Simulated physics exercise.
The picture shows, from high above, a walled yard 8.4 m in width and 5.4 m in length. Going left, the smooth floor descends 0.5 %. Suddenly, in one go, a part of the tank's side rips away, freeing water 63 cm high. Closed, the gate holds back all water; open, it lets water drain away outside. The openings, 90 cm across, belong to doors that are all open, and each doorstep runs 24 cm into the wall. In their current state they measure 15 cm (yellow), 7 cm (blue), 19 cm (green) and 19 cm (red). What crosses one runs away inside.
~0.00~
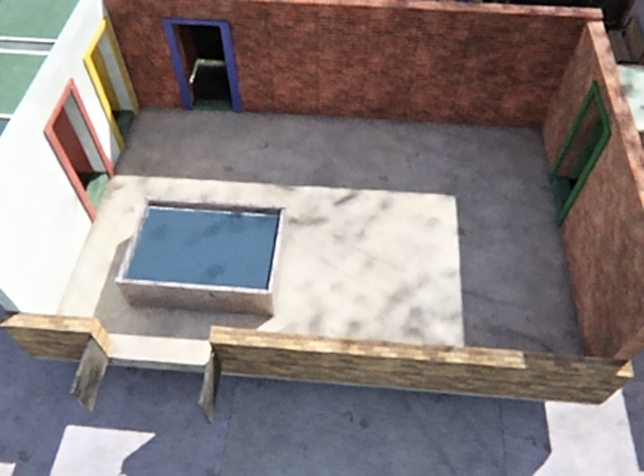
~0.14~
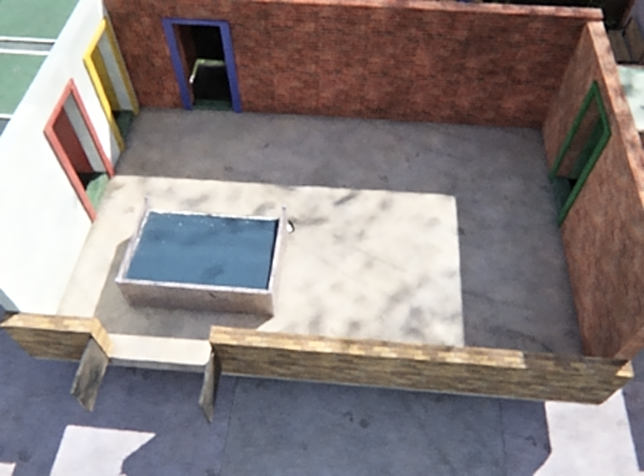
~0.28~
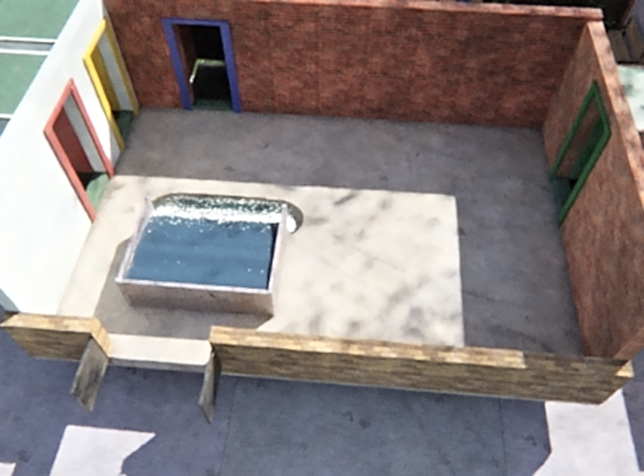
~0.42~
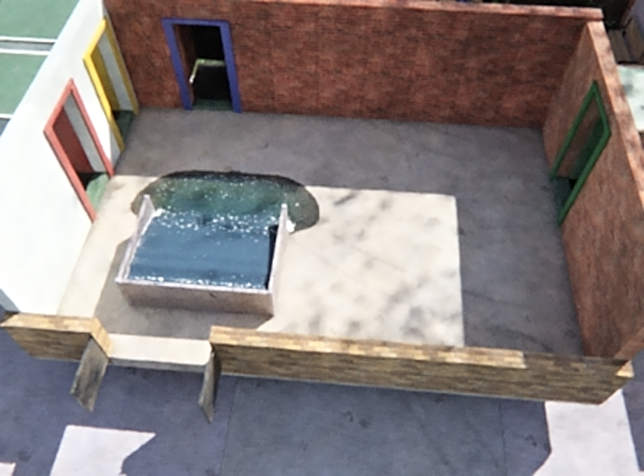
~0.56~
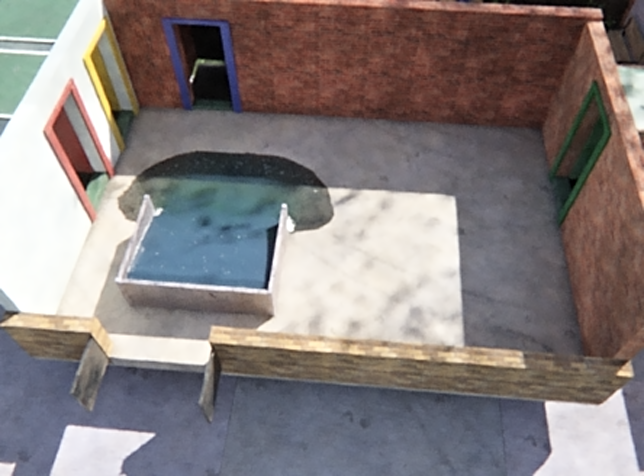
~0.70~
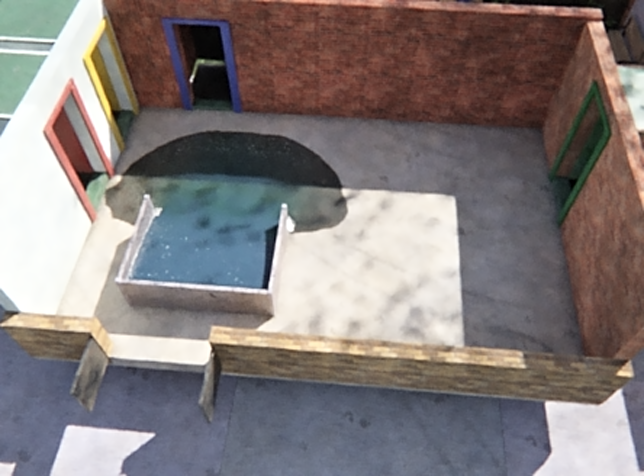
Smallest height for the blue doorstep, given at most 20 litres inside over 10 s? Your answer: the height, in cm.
About 27 cm.
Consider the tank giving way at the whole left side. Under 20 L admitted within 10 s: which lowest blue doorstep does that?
Near 13.5 cm.
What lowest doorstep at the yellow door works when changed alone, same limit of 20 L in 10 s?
Yellow - roughly 17 cm.
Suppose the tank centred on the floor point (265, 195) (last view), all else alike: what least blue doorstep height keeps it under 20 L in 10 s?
You'd need some 27 cm.
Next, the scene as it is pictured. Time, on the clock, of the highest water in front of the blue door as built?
At about 2.0 s.
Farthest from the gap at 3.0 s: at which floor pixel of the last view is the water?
Somewhere near the pixel (520, 133).
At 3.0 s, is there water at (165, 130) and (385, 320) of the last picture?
First soaked, then untouched.
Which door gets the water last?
It's the green one.
After 1.4 s water covers 30 % of the floor, deepest (37 cm) near (256, 118); 19 cm at the blue door, 44 litres in over its 7 cm doorstep.
After 3.0 s water covers 40 % of the floor, deepest (26 cm) near (138, 111); 22 cm at the blue door, 257 litres in over its 7 cm doorstep.
After 10.0 s water covers 95 % of the floor, deepest (11 cm) near (308, 358); 4 cm at the blue door, 346 litres in over its 7 cm doorstep.
At the blue door as built, the water arrived by 0.9 s and peaked near 30 cm at 2.0 s.
Run again over the same 10 s with other heights there, 34 litres in over 25 cm, 1 litre over 34 cm. The limit of 20 litres is kept from about 27 cm up.
